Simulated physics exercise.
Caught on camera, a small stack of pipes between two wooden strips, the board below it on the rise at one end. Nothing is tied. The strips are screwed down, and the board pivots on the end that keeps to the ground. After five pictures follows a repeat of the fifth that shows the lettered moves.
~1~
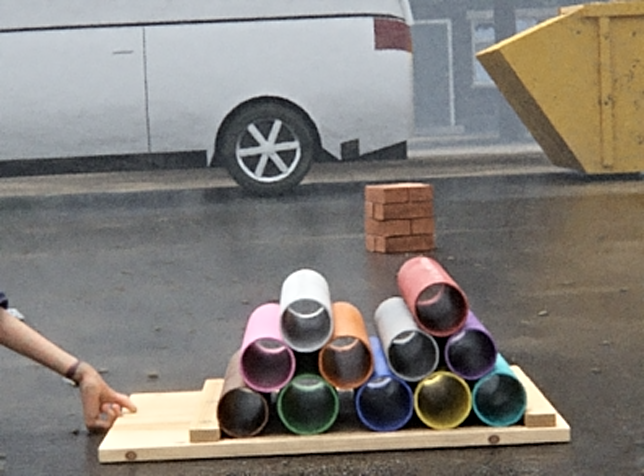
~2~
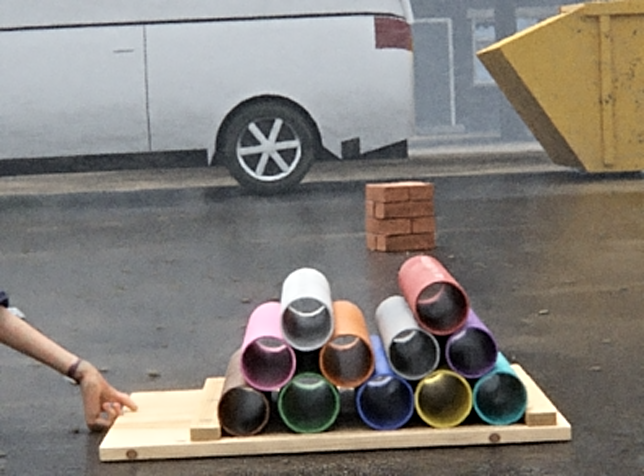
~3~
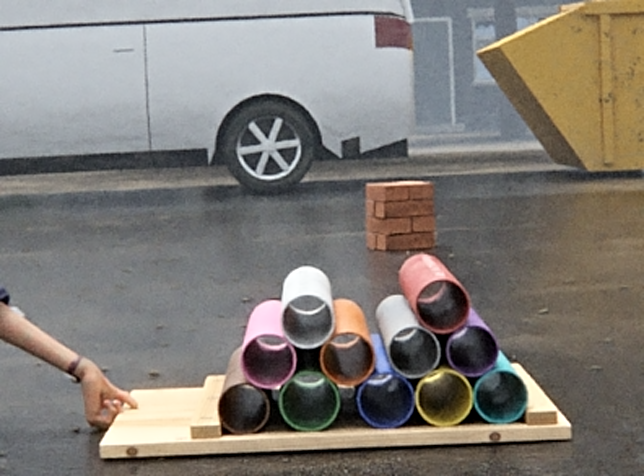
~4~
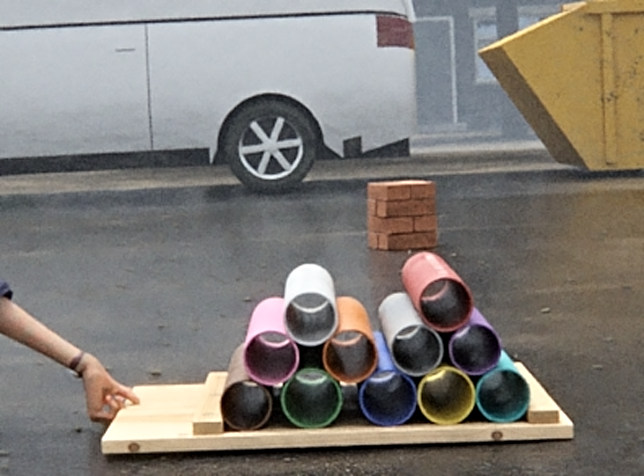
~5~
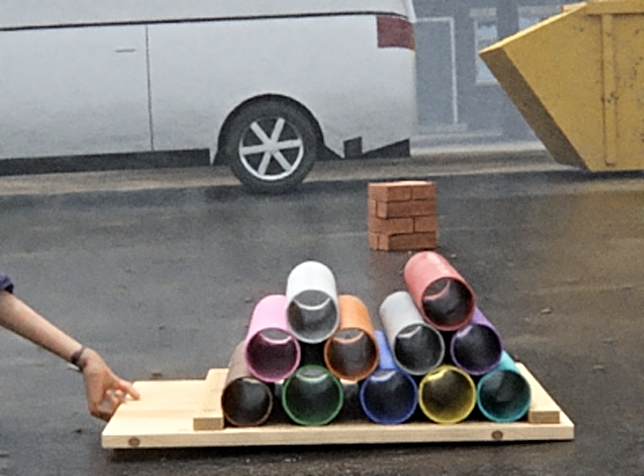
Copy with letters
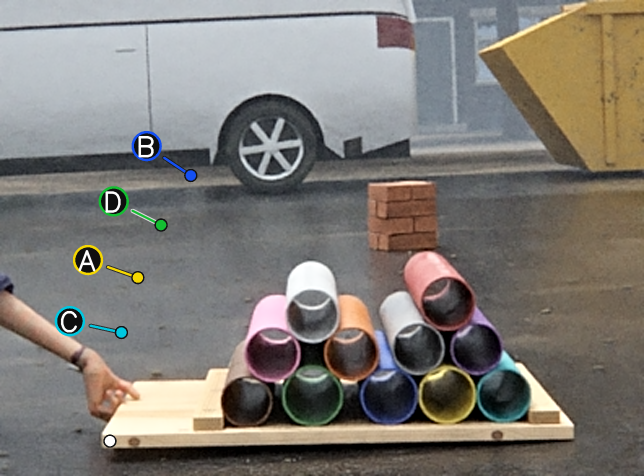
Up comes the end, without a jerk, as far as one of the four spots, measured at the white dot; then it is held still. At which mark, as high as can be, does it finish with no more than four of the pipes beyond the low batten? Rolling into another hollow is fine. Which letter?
Lift it to A and no more.
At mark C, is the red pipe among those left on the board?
Yes.
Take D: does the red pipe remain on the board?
No, with D.
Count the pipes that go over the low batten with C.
It comes to none.
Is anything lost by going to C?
No.
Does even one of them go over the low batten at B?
At B: Yes.
On the marked copy, A at (138, 278); B at (191, 175); C at (121, 333); D at (161, 225); the white dot at (110, 441).
Following A. Soon after the start, board at 15°.
Later, board at 22°.
In the end, board at 22°, none over the low batten.
As for the rest, B eleven over the low batten; C none over the low batten; D five over the low batten.
